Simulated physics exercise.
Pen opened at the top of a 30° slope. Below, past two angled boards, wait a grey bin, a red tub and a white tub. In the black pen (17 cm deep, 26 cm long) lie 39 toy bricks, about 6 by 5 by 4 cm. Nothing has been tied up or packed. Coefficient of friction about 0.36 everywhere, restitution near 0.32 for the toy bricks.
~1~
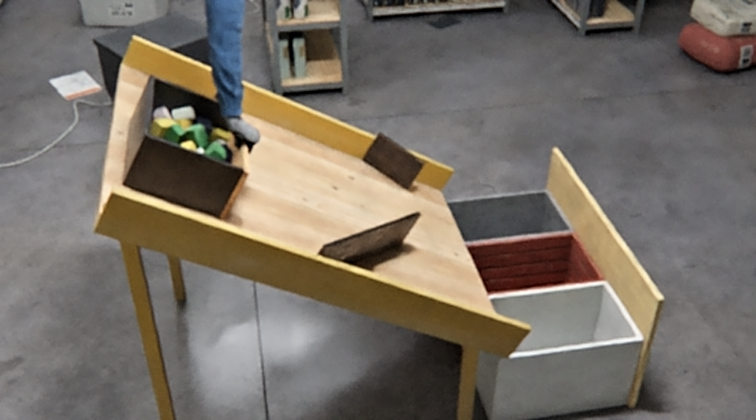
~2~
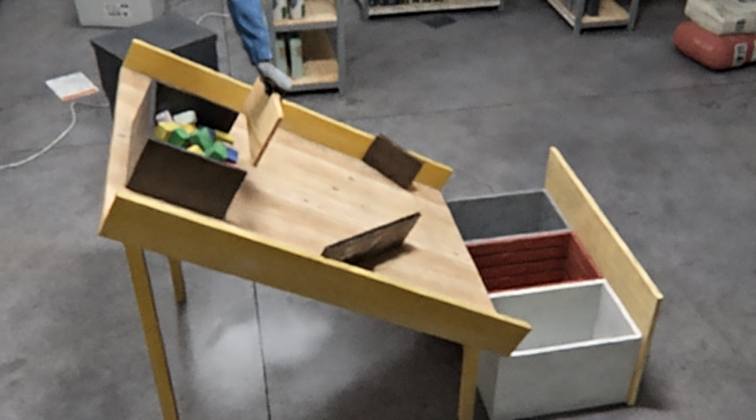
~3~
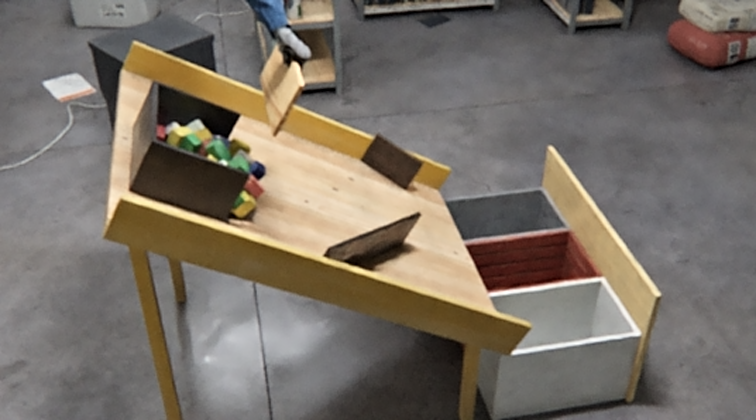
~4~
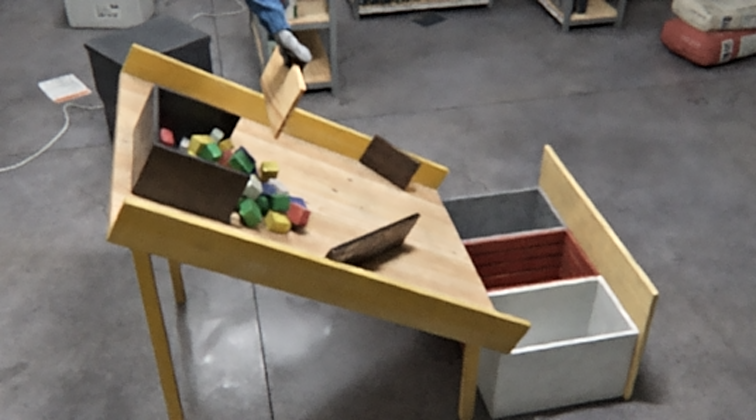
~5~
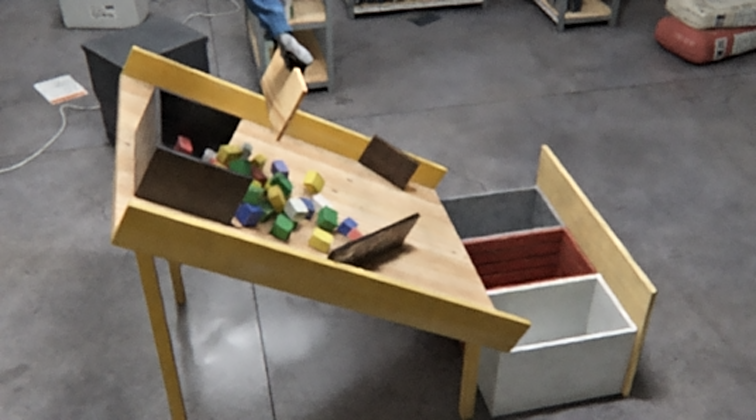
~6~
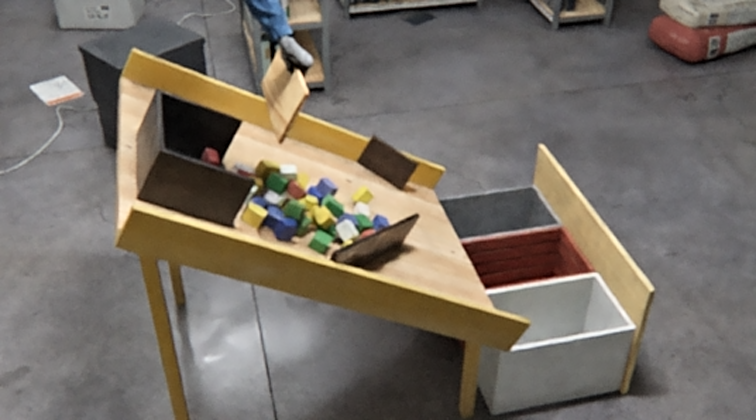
In the video, a hand lifts a wooden panel from the front of a black pen atop a sloping wooden table, and colourful toy bricks spill out and slide down between dark boards, with grey, red and white containers below.
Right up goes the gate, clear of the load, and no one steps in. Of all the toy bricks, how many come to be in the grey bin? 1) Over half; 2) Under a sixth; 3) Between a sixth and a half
Answer: 3.
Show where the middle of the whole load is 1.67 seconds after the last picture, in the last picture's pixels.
Around (525, 296).
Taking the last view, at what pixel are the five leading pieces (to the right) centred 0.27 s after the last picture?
Somewhere near pixel (450, 229).
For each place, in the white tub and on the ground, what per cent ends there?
Estimate: 0 % then 0 %.
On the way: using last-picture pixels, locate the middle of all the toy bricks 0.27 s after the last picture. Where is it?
I'd put the middle close to (363, 212) in the last view.
Then, 0.27 s after the last picture, 37 on the slope and 2 in the air.
Then, 0.60 s after the last picture, 6 in the grey bin, 5 in the red tub, 23 on the slope and 5 in the air.
Then, 1.07 s after the last picture, 13 in the grey bin, 14 in the red tub, 9 on the slope and 3 in the air.
Outcome (1.67 s after the last picture), 15 in the grey bin, 20 in the red tub and 4 on the slope. Asked share, 15 of 39, 38 per cent.
